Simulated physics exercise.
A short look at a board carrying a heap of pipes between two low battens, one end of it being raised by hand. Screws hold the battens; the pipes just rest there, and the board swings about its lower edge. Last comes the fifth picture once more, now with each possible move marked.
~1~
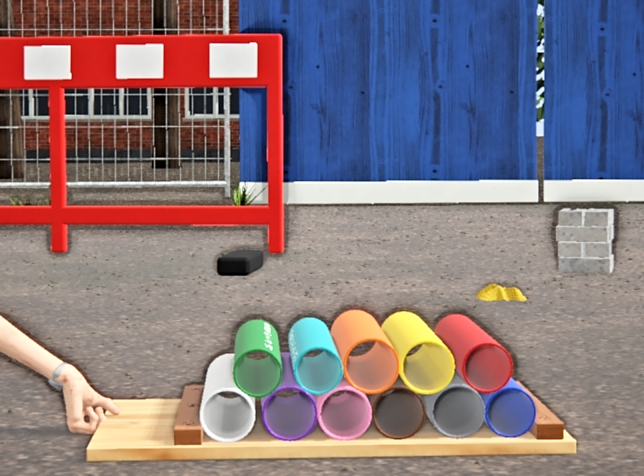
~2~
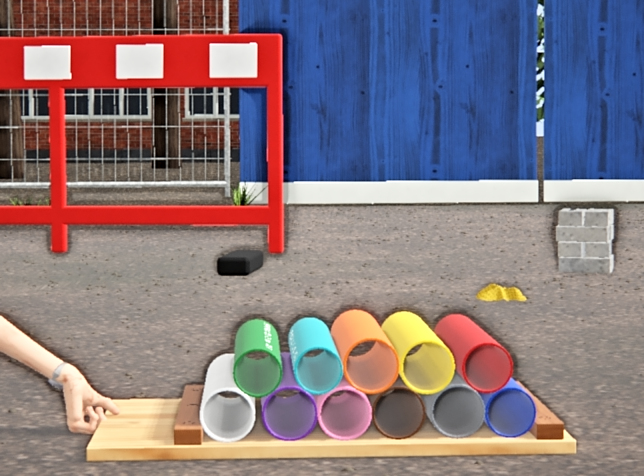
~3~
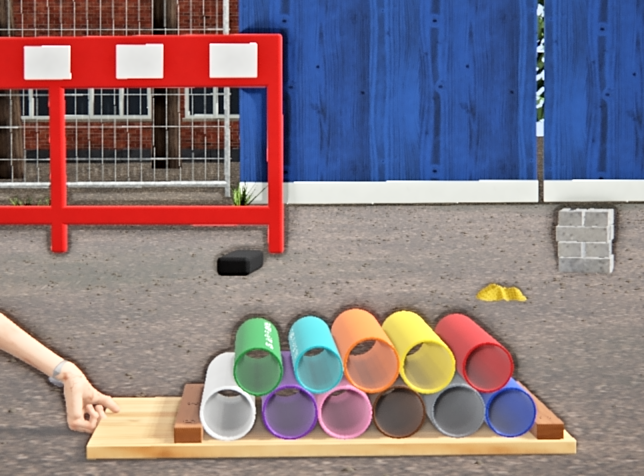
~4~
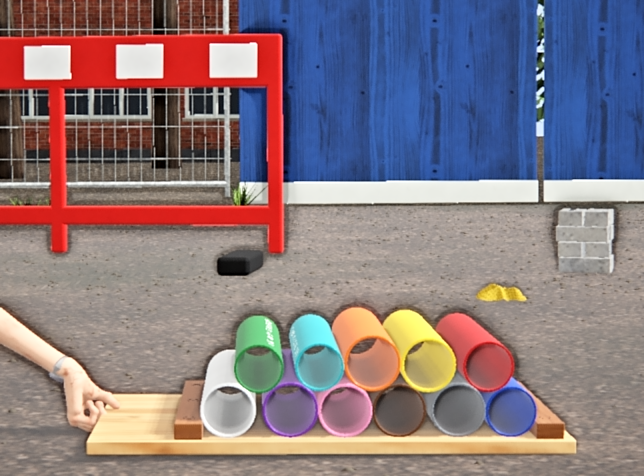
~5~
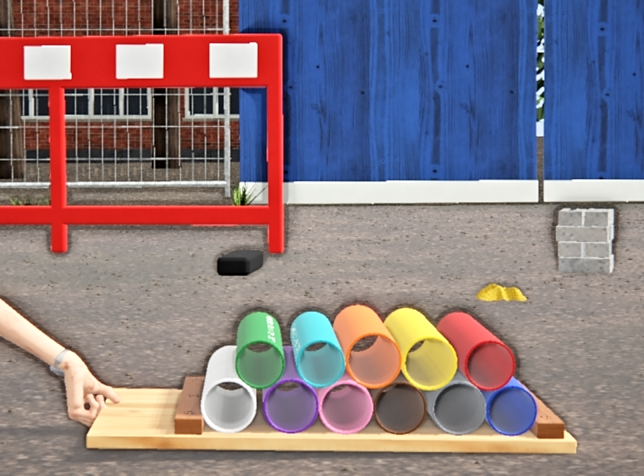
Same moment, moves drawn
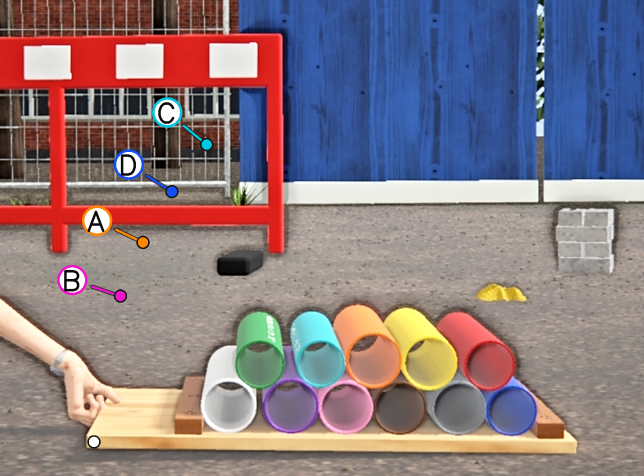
In this clip, a hand at the left slowly lifts one end of a wooden board by a slight amount, while the two rows of colourful pipes stacked between its end blocks rise a little with it on the left side.
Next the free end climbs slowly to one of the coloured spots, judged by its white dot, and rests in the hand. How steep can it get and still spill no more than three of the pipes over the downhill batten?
Raise it to A.
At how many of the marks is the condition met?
The number is two.
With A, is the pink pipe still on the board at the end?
Yes, with A.
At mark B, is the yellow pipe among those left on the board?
Yes.
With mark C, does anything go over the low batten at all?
Yes.
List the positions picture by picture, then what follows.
In the first frame, brown pipe (398, 413); grey pipe (458, 411); blue pipe (511, 412).
In the second frame, blue pipe (511, 412); green pipe (258, 373).
In the third frame, board (326, 416); white pipe (228, 414); purple pipe (290, 412); brown pipe (399, 412).
In the fourth frame, board (326, 414); white pipe (228, 410); purple pipe (291, 410).
In the fifth frame, board (327, 411); white pipe (228, 406); purple pipe (291, 406).
On the copy, A at (143, 242); B at (120, 296); C at (206, 145); D at (172, 192); the white dot at (94, 442).
On A. First, board at 16°.
Then, board at 26°.
Finally, board at 26°, none over the low batten.
By contrast, B none over the low batten; C five over the low batten; D five over the low batten.
